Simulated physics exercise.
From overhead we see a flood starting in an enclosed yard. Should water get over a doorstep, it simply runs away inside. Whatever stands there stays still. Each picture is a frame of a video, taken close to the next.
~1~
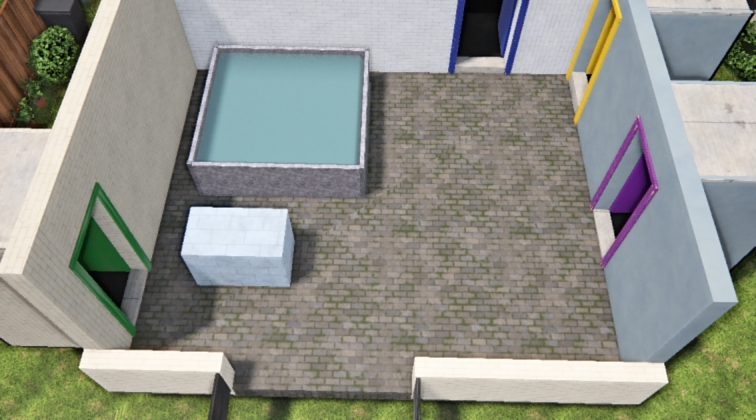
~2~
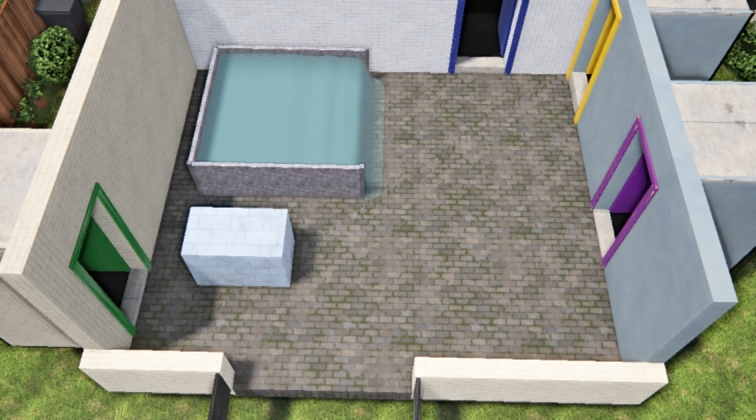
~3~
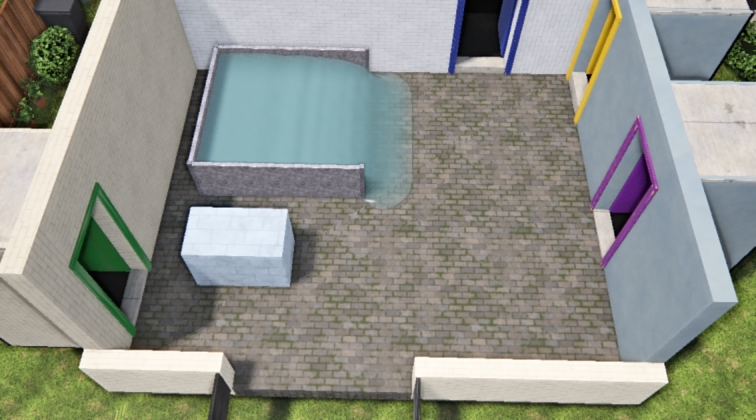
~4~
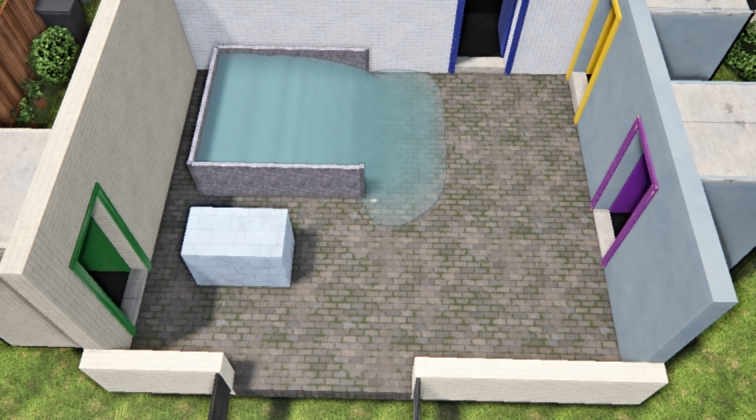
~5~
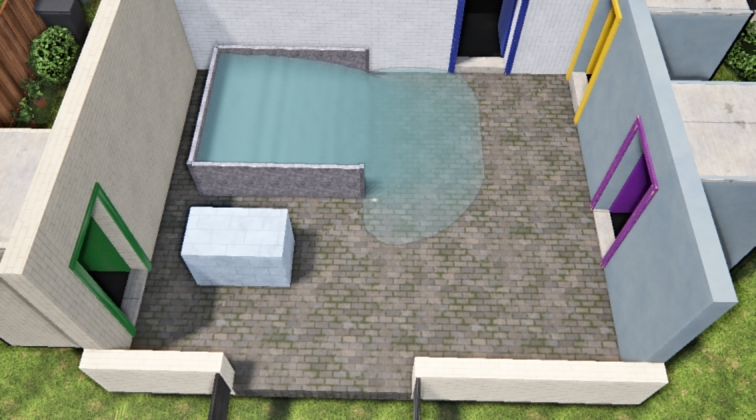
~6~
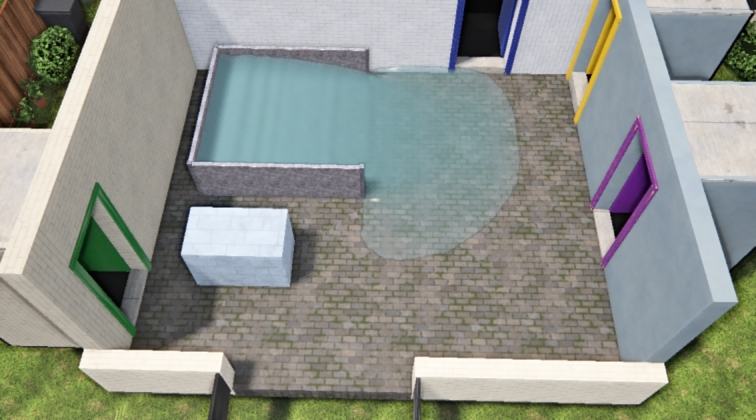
To begin with, a stone-walled tank of still water sits in the back left of a paved, enclosed yard, behind a pale block. Its right side opens and water pours out to the right, then fans across the paving in a widening, rounded sheet that reaches in front of the blue doorway.
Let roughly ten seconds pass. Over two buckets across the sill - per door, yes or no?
Purple door yes, green door yes, yellow door yes, blue door yes.
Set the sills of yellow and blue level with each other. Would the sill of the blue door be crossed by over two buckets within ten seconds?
One by one: Blue door holds.
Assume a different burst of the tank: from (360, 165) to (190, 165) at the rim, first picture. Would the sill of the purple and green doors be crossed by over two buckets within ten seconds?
The purple door tops the limit and the green door tops the limit.
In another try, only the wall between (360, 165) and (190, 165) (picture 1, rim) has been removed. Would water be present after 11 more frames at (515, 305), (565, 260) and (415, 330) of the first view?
Following the listed order, the three come out reached by the spill, not reached and reached by the spill.
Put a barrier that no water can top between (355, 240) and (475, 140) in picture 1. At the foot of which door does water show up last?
It is the green door.
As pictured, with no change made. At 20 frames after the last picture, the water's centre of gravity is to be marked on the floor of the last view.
At about (453, 162).
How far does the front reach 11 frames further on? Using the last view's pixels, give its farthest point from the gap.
The front should reach about (612, 340).
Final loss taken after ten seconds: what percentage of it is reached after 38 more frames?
50 per cent.
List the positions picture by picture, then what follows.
The first picture shows the water tank at (285, 106) is whole and still.
In the second picture, the front is at (375, 81), out from the gap at (363, 125).
In the third picture, water pours out at (363, 128) and has run to (388, 74).
In the fourth picture, the front is at (421, 72), out from the gap at (363, 129).
In the fifth picture, the front is at (454, 73), out from the gap at (363, 130).
In the sixth picture, water pours out at (363, 130) and has run to (499, 91).
A moment on, water covers 45 % of the floor; the purple door under two buckets in, the green door not reached, the yellow door under two buckets in, the blue door wet at the sill, nothing in.
Next, water covers 55 % of the floor; the purple door over two buckets in, the green door not reached, the yellow door far over two buckets in, the blue door wet at the sill, nothing in.
Then, water covers 60 % of the floor; the purple door far over two buckets in, the green door not reached, the yellow door far over two buckets in, the blue door under two buckets in.
Later, water covers 90 % of the floor; the purple door far over two buckets in, the green door under two buckets in, the yellow door far over two buckets in, the blue door over two buckets in.
In the end, water covers 100 % of the floor; the purple door far over two buckets in, the green door far over two buckets in, the yellow door far over two buckets in, the blue door over two buckets in.
